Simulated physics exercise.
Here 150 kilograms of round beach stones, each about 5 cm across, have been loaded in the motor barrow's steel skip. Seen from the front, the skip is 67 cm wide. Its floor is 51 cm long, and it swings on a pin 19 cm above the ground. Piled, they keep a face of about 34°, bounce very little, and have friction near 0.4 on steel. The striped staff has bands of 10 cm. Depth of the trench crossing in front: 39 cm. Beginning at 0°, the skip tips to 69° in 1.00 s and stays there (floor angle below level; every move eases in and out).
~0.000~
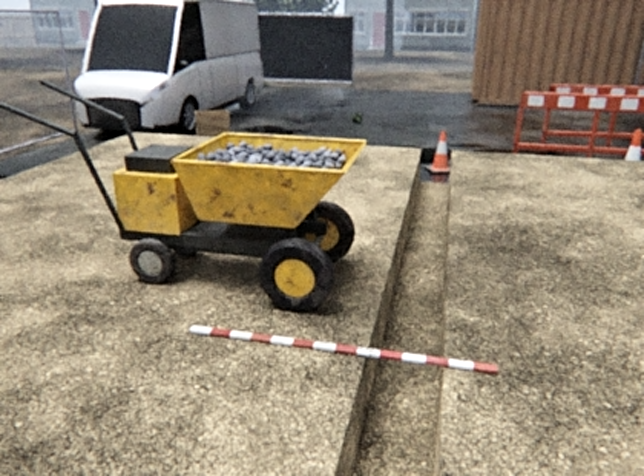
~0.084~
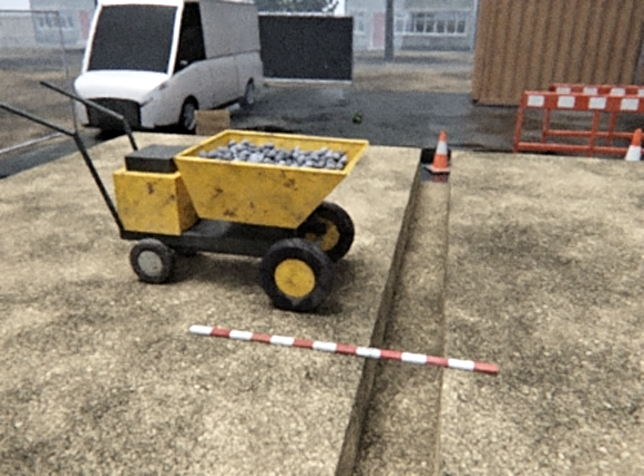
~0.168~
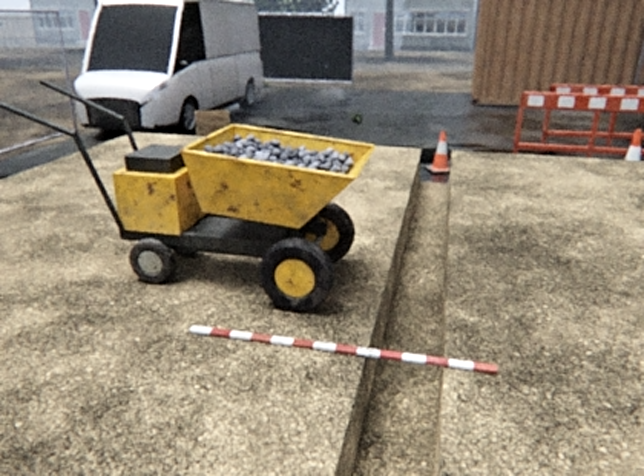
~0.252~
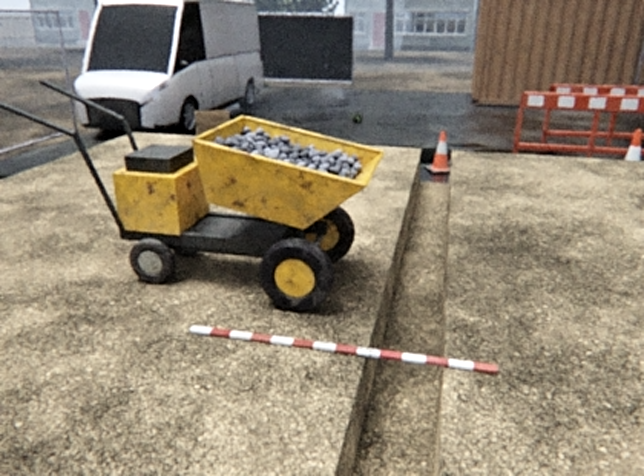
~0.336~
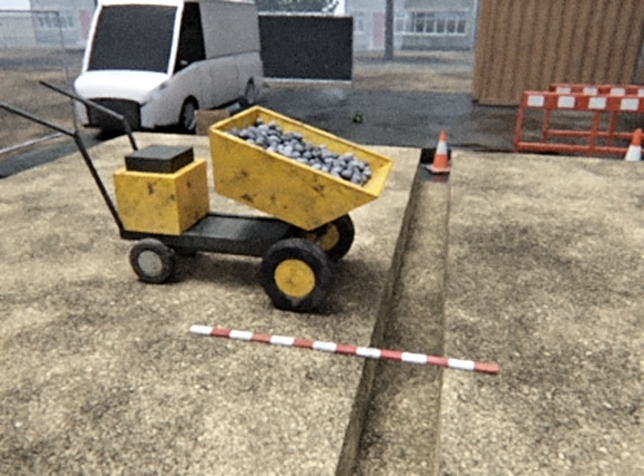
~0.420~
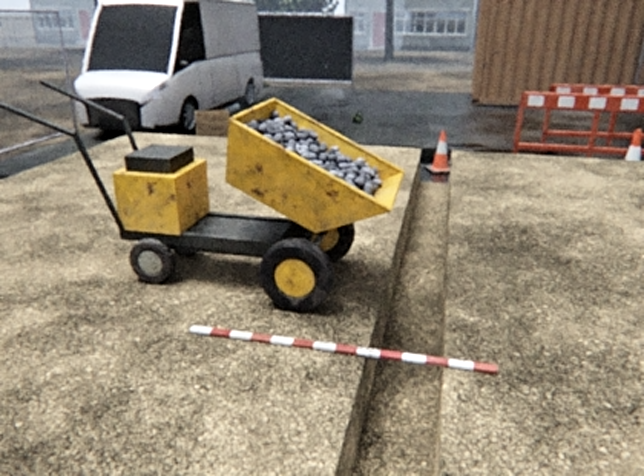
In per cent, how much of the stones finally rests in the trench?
Roughly 42 per cent of them.
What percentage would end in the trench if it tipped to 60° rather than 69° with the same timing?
Around 45 per cent would finish in the trench.
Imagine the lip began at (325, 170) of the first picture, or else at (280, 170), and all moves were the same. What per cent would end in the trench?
60 %, then 100 %.
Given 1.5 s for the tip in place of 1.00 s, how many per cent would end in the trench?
It would be near 50 percent.
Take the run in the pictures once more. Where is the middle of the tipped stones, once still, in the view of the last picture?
Roughly (467, 296), I'd say.
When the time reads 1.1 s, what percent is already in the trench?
At that moment: Approx. 10 %.
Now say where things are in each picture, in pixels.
Lip at (344, 173), floor tilted 0°, highest stones at (268, 155), in the first picture.
The skip is at 1°, its lip at (346, 174); the top of the load is at (253, 151); the stones move at 0.3 m/s on average, in the second picture.
Lip at (354, 178), floor tilted 5°, highest stones at (250, 145); the stones move at 0.5 m/s on average, in the third picture.
Lip at (365, 186), floor tilted 11°, highest stones at (249, 138); the stones move at 0.7 m/s on average, in the fourth picture.
The skip is at 18°, its lip at (378, 197); the top of the load is at (260, 130); the stones move at 0.8 m/s on average, in the fifth picture.
The skip is at 26°, its lip at (391, 210); the top of the load is at (274, 123); the stones move at 0.9 m/s on average, in the sixth picture.
After 0.8 s the floor is at 58°; 100 % in the skip; the foremost stones are at (420, 245).
After 1.1 s the floor is at 69°; 61 % in the skip, 11 % in the trench, 28 % past the trench; the foremost stones are at (510, 294).
After 1.5 s the floor is at 69°; 22 % in the skip, 22 % in the trench, 55 % past the trench; the foremost stones are past the picture's edge.
After 3.4 s the floor is at 69°; 0 % in the skip, 42 % in the trench, 58 % past the trench; the foremost stones are past the picture's edge.
